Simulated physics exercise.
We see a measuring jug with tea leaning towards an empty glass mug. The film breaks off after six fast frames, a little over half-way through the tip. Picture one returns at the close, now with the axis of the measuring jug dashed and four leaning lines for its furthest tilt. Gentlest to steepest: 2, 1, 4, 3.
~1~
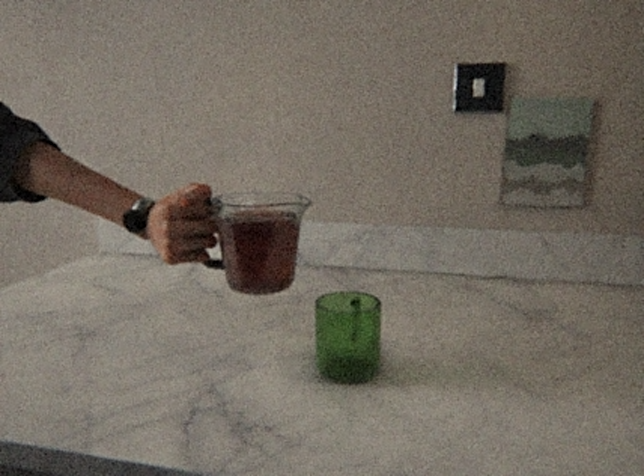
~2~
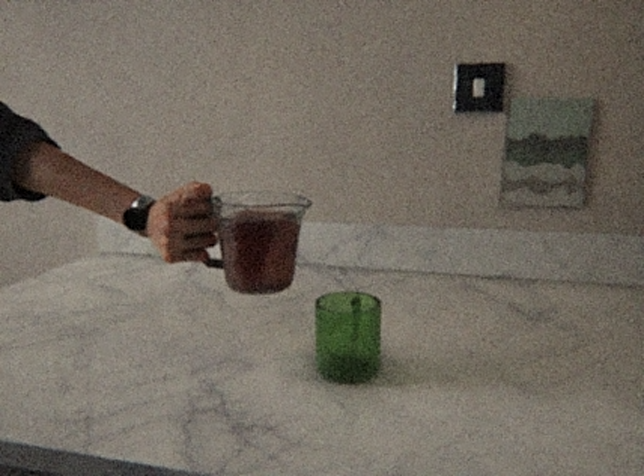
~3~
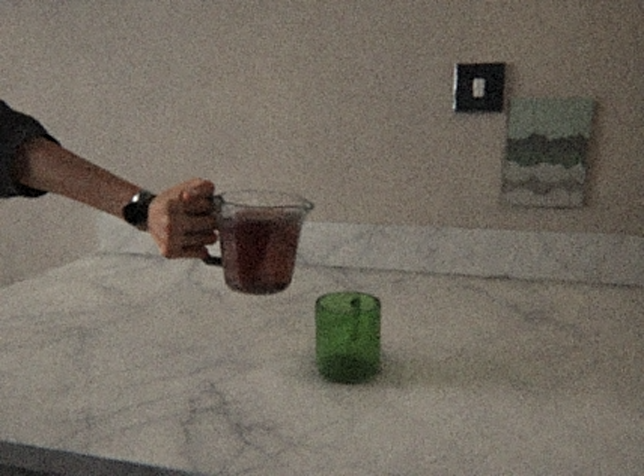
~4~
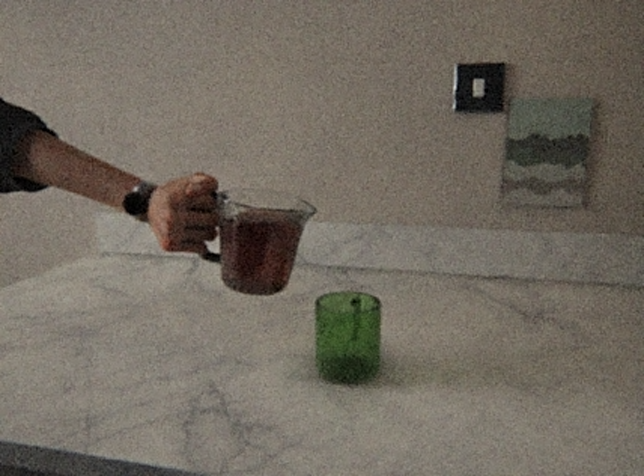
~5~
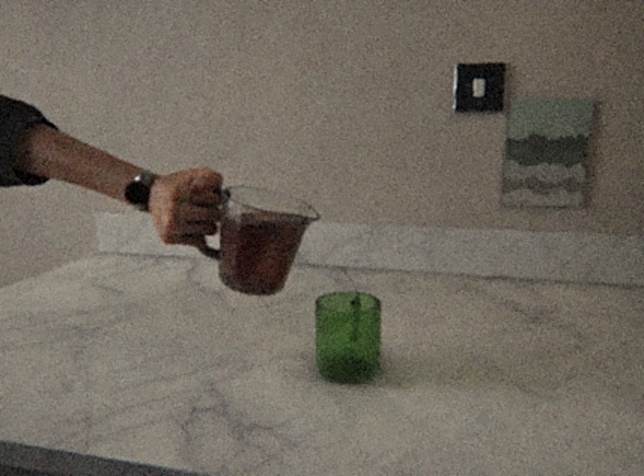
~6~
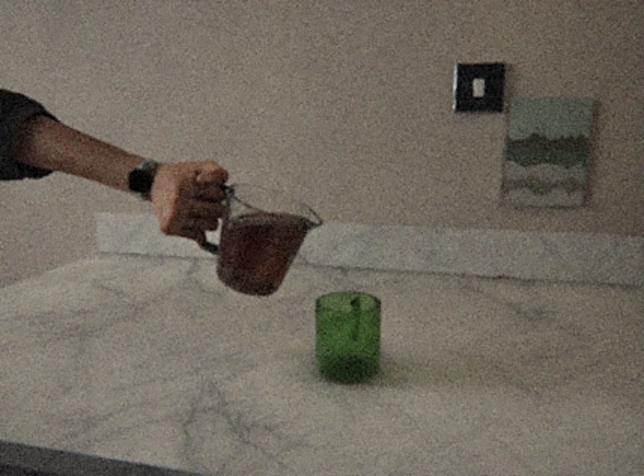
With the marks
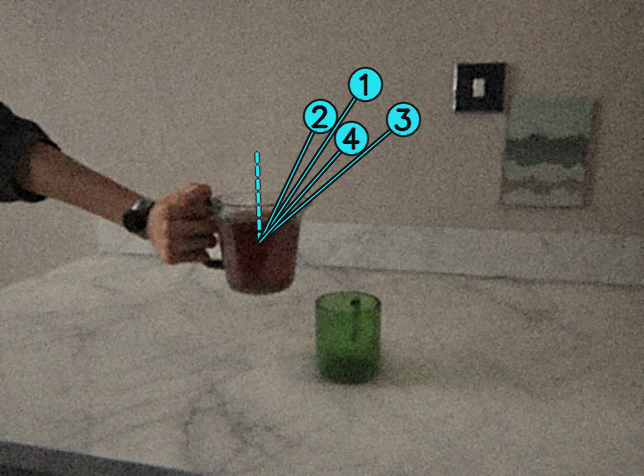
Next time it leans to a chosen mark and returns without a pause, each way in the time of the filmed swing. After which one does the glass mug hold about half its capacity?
Choose 3.
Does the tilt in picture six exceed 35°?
No.
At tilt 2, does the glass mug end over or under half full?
Under half.
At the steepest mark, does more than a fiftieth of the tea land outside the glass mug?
No.
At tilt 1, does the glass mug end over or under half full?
Under.
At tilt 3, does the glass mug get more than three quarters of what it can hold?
No, less.
On the marked copy, 1 at (355, 98); 2 at (312, 131); 3 at (390, 131); 4 at (340, 151).
If 1 is chosen, the glass mug ends with about 19 % of what it can hold.
If 2 is chosen, the glass mug ends with about 7 % of what it can hold.
If 3 is chosen, the glass mug ends with about 51 % of what it can hold.
If 4 is chosen, the glass mug ends with about 34 % of what it can hold.
